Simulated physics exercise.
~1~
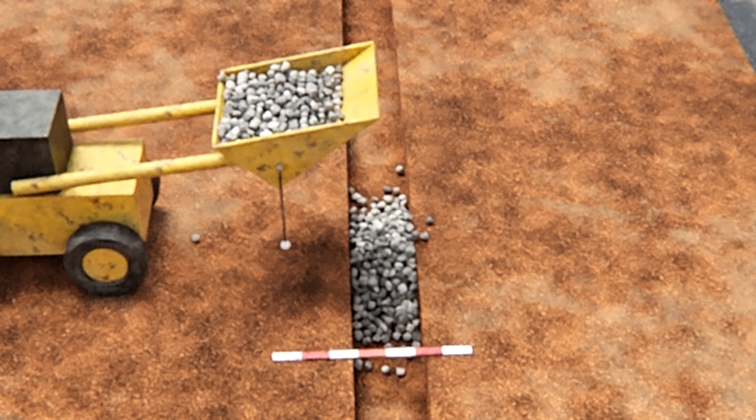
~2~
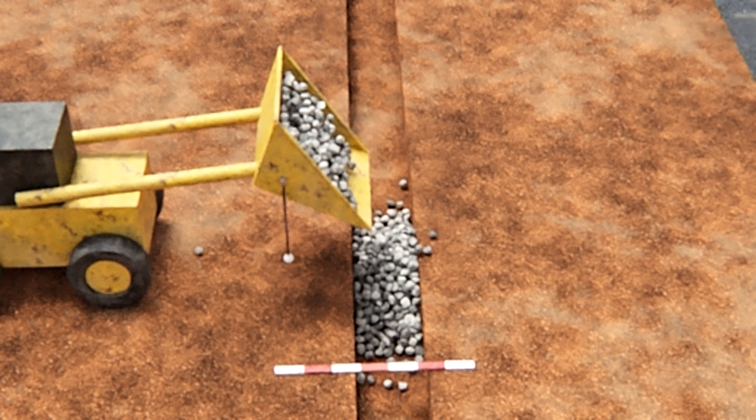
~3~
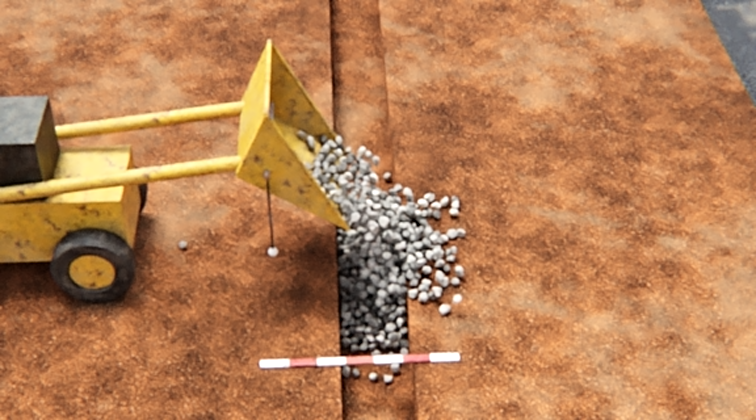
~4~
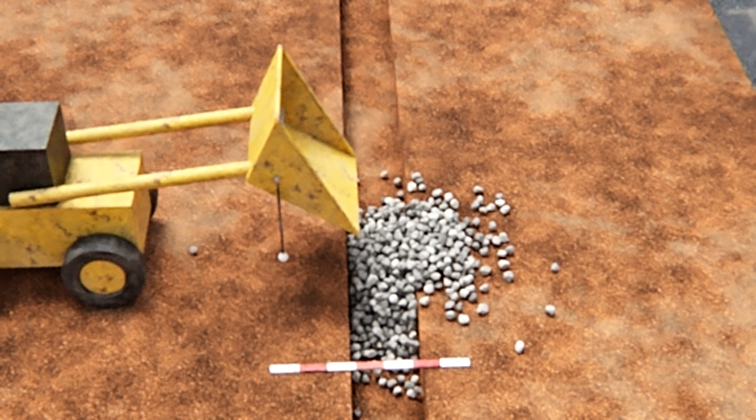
The clip shows a yellow loader holding a bucket of grey stones beside a partly filled trench in reddish ground. The bucket tips forward to the right and its stones pour out, ending heaped in the trench and scattered past its far edge.
